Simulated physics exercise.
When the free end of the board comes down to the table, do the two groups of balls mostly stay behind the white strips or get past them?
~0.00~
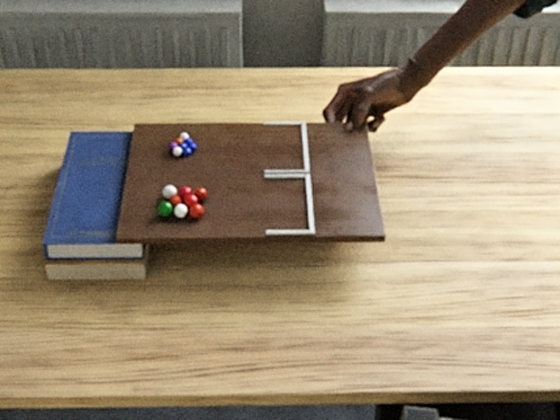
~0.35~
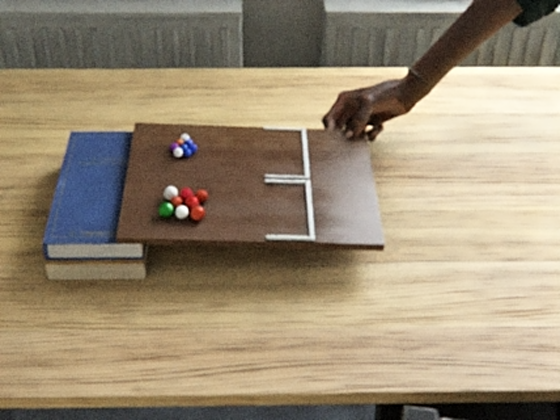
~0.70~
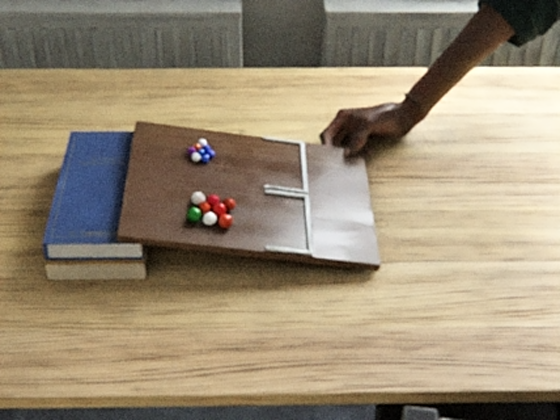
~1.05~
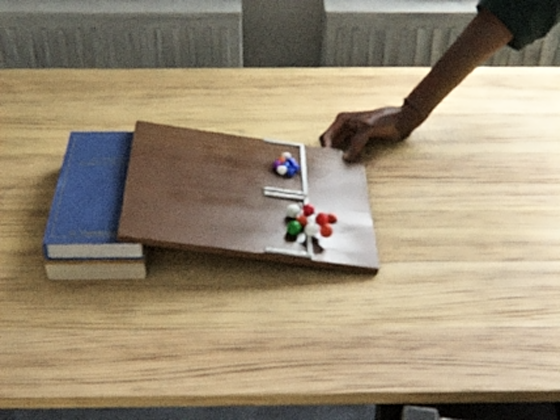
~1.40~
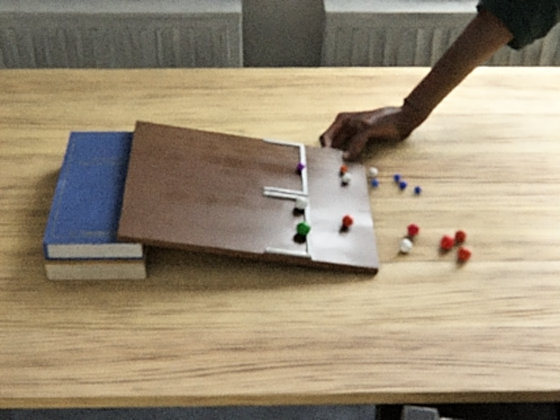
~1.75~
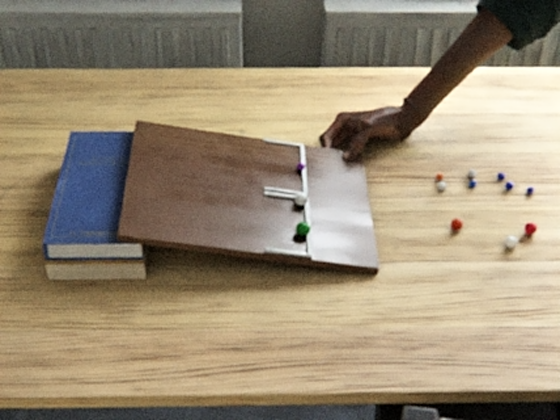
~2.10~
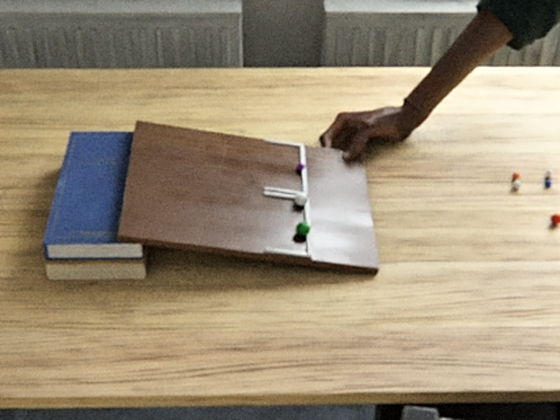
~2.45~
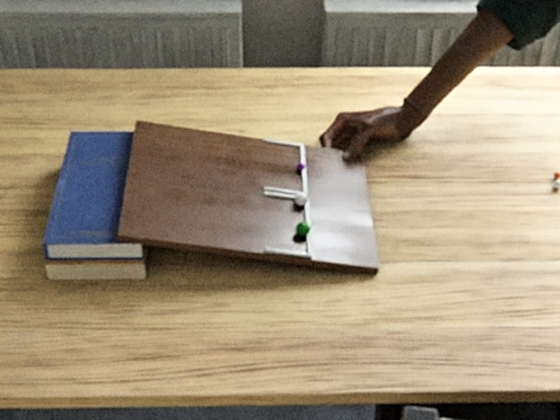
Both groups mostly get past their white strips and roll off to the right across the table. Only a few balls are left at the strips.
